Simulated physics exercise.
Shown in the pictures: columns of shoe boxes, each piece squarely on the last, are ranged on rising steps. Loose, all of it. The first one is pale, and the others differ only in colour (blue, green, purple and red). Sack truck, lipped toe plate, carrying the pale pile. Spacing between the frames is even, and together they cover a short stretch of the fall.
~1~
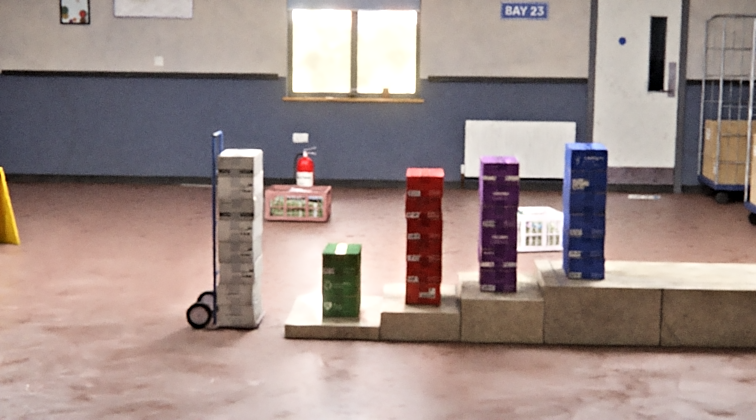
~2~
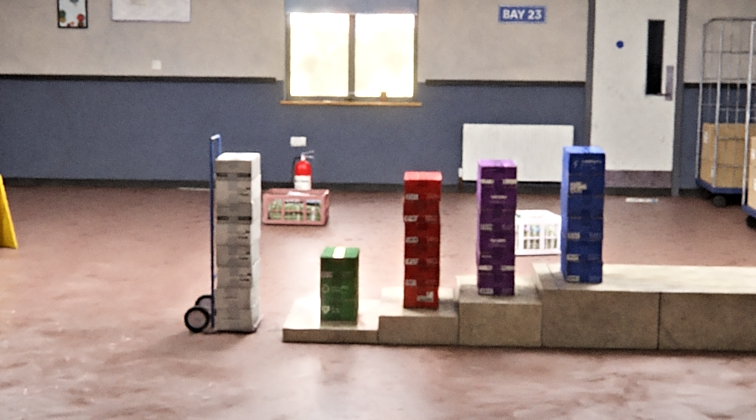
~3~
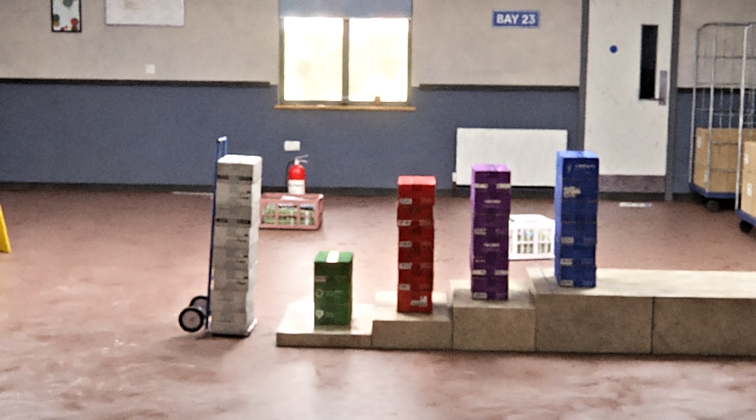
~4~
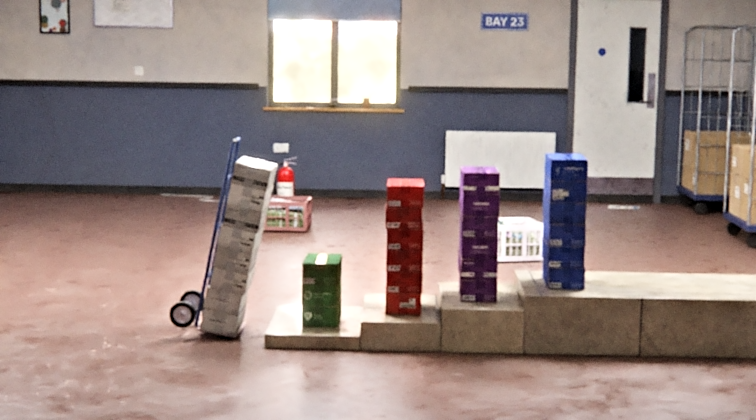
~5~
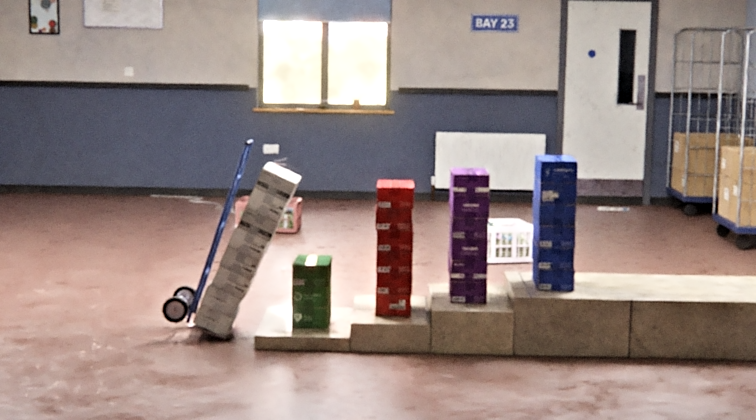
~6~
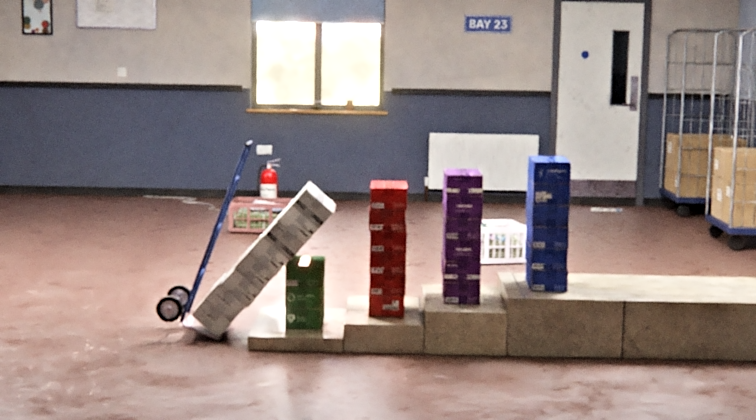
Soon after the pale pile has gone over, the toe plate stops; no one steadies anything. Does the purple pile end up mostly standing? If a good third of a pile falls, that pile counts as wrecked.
Yes.
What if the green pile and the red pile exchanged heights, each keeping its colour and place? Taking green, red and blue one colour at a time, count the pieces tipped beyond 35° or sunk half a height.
Green: 3, red: 0, blue: 0.
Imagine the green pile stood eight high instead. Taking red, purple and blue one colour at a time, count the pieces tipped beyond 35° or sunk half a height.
You'd end up with red at 5, purple at 6 and blue at 6.
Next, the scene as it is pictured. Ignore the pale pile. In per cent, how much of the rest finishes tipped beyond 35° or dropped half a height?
0 %.
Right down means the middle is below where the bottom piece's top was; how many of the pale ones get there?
Pale piece tally: 1.
Soon, 8 of the pale pile down; none of the 6 purple boxes down (0 of 21 in all colours); top purple box unmoved; top green box displaced a little.
A while on, 8 of the pale pile down; none of the 6 purple boxes down (0 of 21 in all colours); top purple box unmoved.
Towards the end, 7 of the pale pile down; none of the 6 purple boxes down (0 of 21 in all colours); top purple box unmoved; top green box tipped barely.
Finally, 7 of the pale pile down; none of the 6 purple boxes down (0 of 21 in all colours); top purple box unmoved; top green box tipped a little. Seen by the last camera, middles, top purple box near (463, 182), top green box near (321, 271).
